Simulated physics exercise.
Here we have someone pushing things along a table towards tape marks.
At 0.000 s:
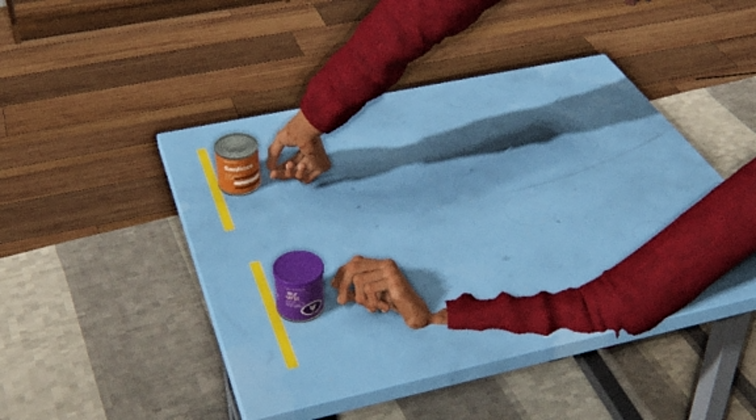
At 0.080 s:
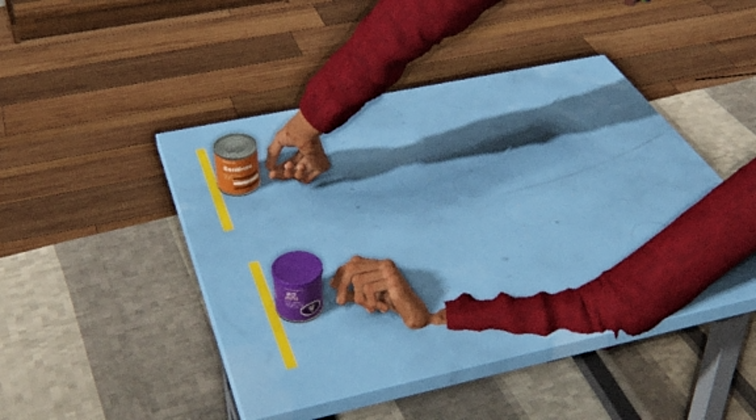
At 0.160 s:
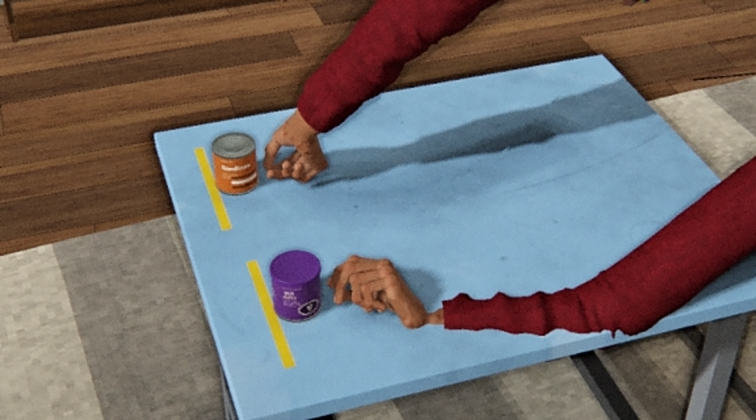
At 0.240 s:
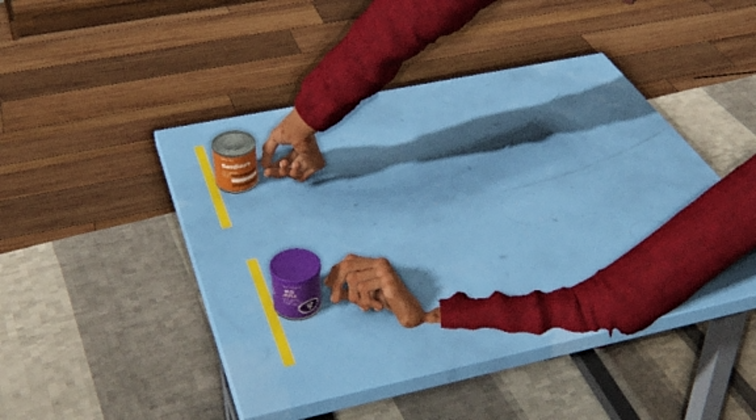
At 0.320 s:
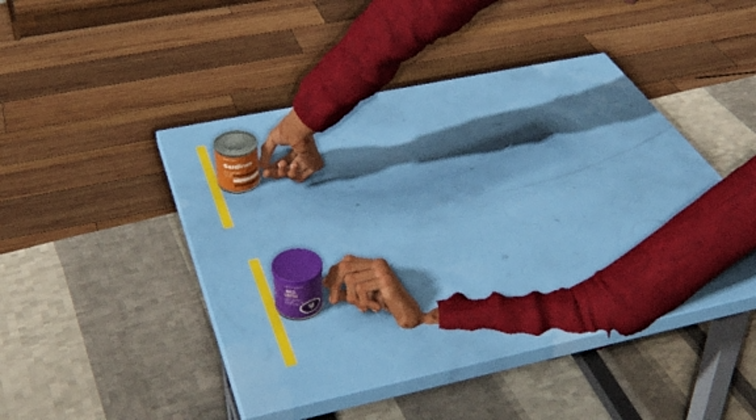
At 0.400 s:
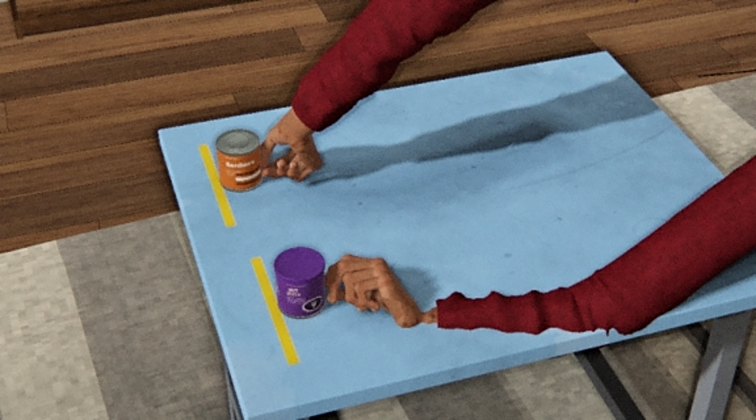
On a light blue table with two yellow tape marks, an orange pot and a purple pot sit near the left edge, each beside a hand reaching in from a dark red sleeve. The hands stay close to the pots' right sides, and through to the end the pots barely move.
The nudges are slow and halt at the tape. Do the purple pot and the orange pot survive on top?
The purple pot is still on the table, the orange pot is still on the table.
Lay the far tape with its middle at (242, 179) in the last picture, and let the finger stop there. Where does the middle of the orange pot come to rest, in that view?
It ends around (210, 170).
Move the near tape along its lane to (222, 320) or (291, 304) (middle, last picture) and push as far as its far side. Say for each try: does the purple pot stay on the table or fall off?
Try by try, it comes down; stays up.
After 0.86 s, purple pot moved a little near (282, 287); orange pot moved a little near (223, 163).
After 1.30 s, purple pot moved about its own width near (261, 292); orange pot moved about its own width near (205, 167).
After 1.68 s, purple pot moved about its own width near (244, 295); orange pot moved about its own width near (189, 170).
At rest (3.3 s), the purple pot stays on the table, near (242, 296); the orange pot stays on the table, near (188, 170).
